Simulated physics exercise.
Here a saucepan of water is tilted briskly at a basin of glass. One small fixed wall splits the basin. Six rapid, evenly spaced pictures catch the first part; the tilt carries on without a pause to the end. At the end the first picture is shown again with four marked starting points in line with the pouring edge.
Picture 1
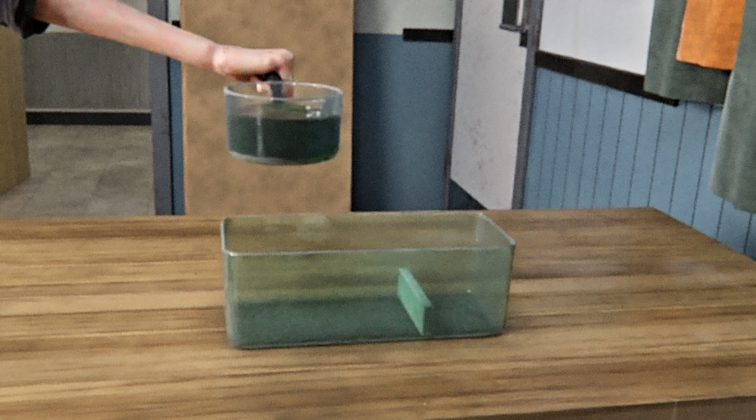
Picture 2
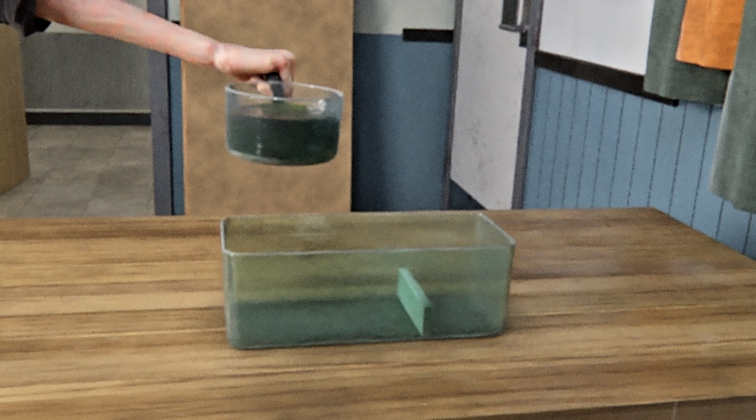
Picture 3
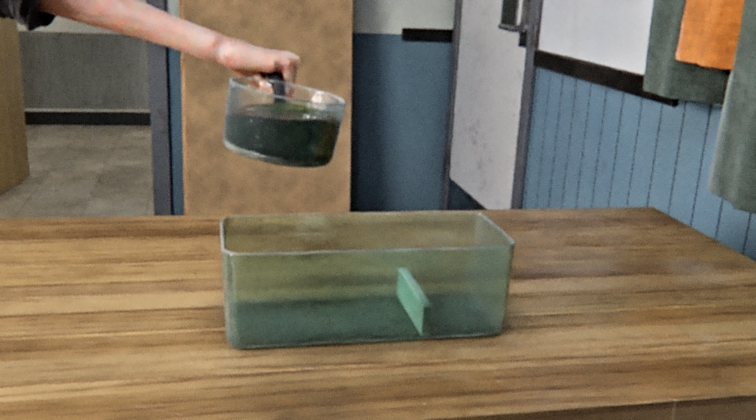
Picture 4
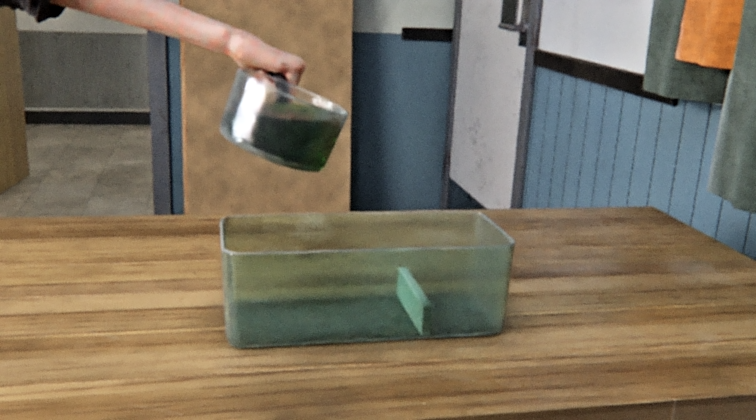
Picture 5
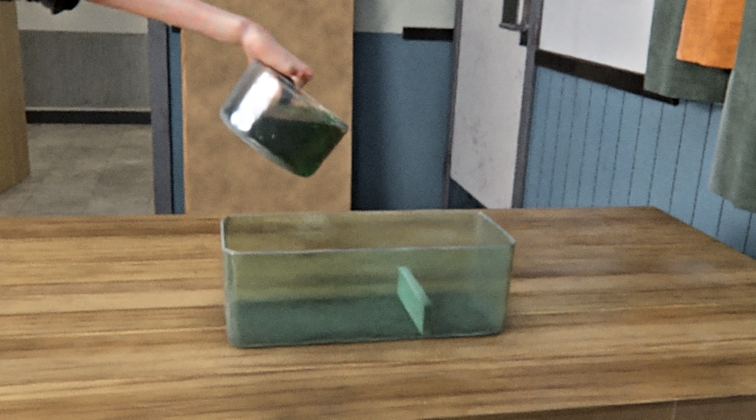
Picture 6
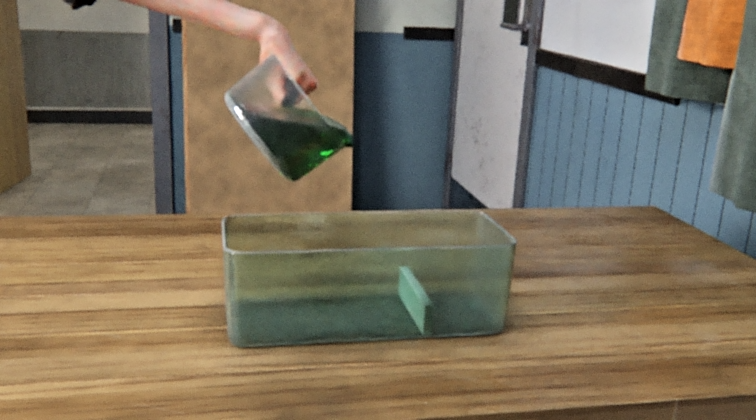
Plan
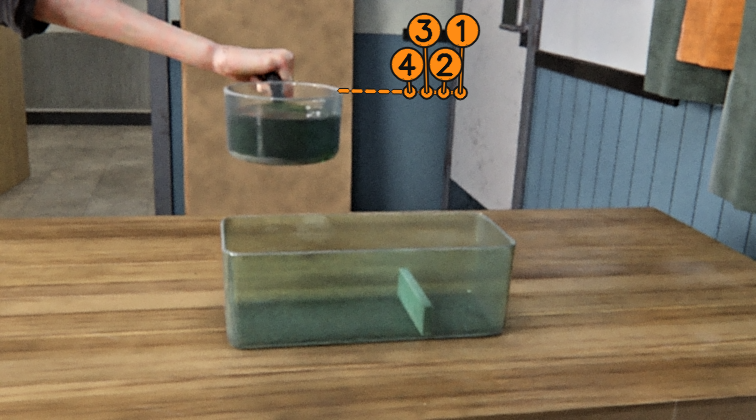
A saucepan of dark green water, held by a hand above a glass basin with a small green wall inside, starts upright and tilts steeply to the right until the water begins to come over its lip.
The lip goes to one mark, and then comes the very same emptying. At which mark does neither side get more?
Place 4.
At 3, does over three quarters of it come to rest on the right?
No, it does not.
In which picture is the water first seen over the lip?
In picture 6.
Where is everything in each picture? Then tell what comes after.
Upright, lip at (339, 90); basin from (227, 345) to (503, 331); top of the wall at (415, 285); nothing has left yet, in the first picture.
Tipped about 2°, lip at (340, 93); nothing has left yet, in the second picture.
Tipped about 10°, lip at (343, 100); nothing has left yet, in the third picture.
Tipped about 21°, lip at (345, 111); nothing has left yet, in the fourth picture.
Tipped about 35°, lip at (346, 126); nothing has left yet, in the fifth picture.
Tipped about 51°, lip at (342, 142); water is over the lip, down to (349, 144), in the sixth picture.
On the marked copy, 1 at (460, 92); 2 at (443, 92); 3 at (426, 92); 4 at (409, 91).
If 1 is chosen, about 24 % ends left of the wall and 64 % right of it; 12 % is lost outside.
If 2 is chosen, about 26 % ends left of the wall and 69 % right of it; 5 % is lost outside.
If 3 is chosen, about 32 % ends left of the wall and 61 % right of it; 7 % is lost outside.
If 4 is chosen, about 49 % ends left of the wall and 47 % right of it; 4 % is lost outside.
